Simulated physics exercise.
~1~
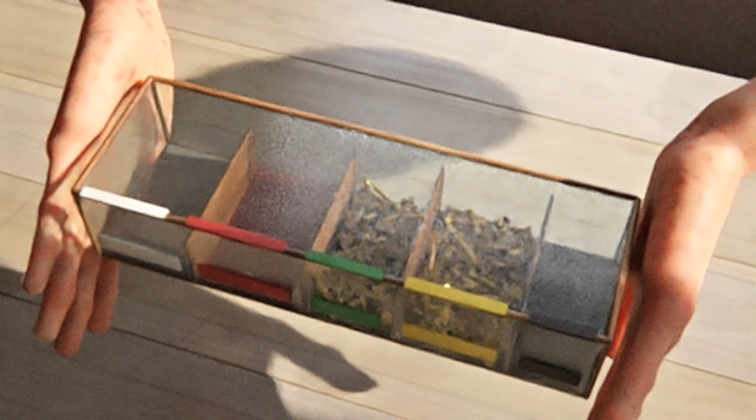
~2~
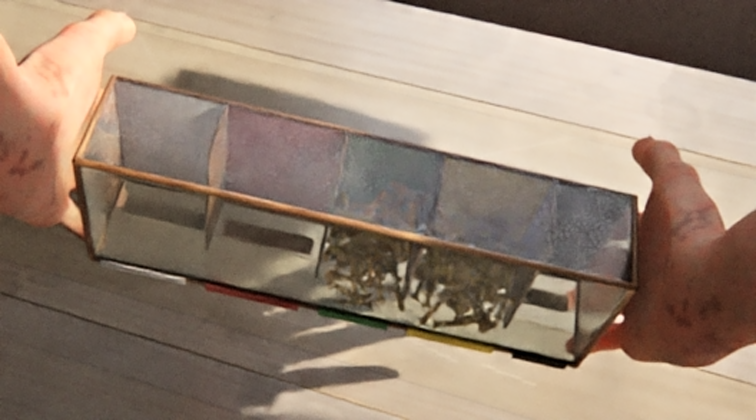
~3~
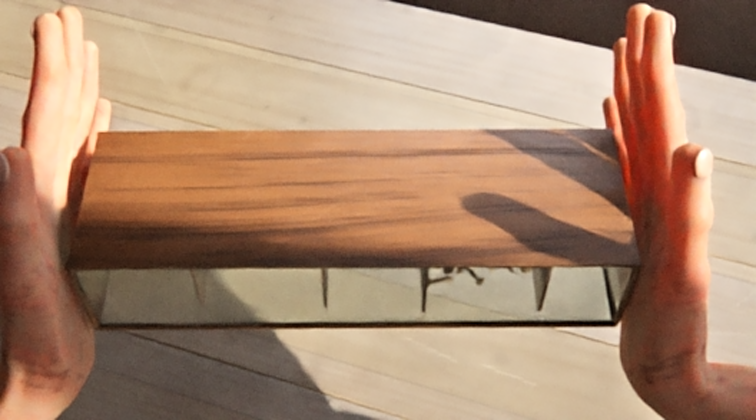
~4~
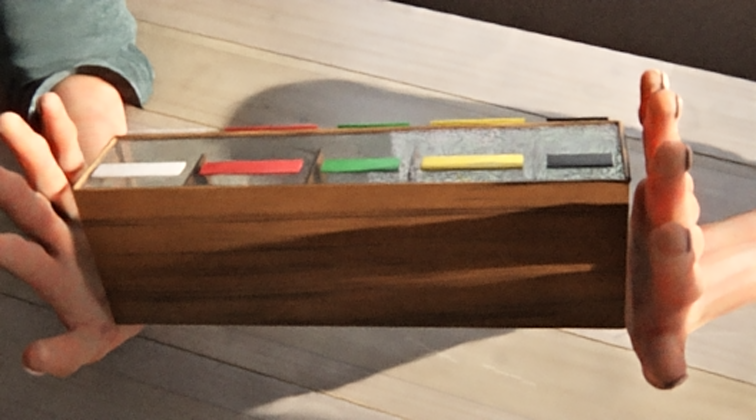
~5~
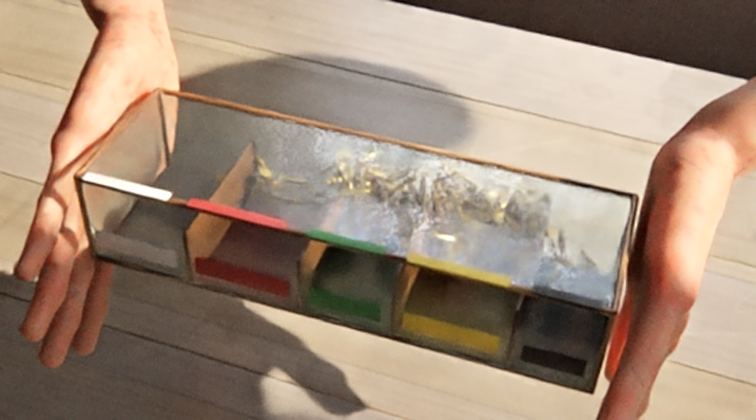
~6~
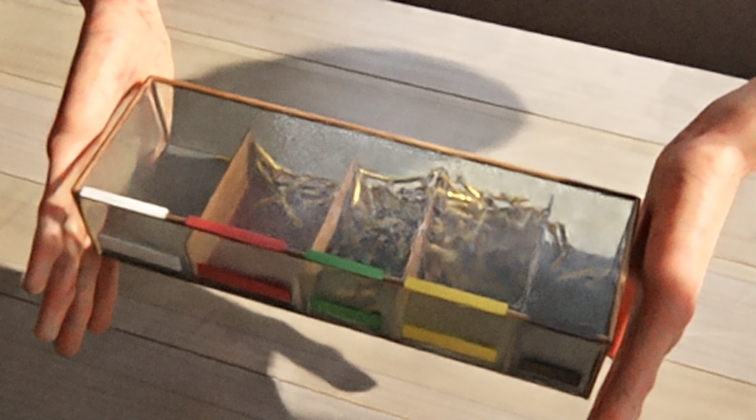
A long, clear-lidded box with a wooden base is held at both ends by two hands above a pale plank table, seen from above by a still camera. Its partitioned sections are marked white, red, green, yellow and black from left to right, with small brass-coloured pieces heaped in green and yellow. The hands tip the box until its wooden underside faces up, then keep turning it over. As it comes nearly upright, the pieces lie scattered towards the back. Finally they settle mostly in yellow and green, with fewer in red and black, leaving white empty.
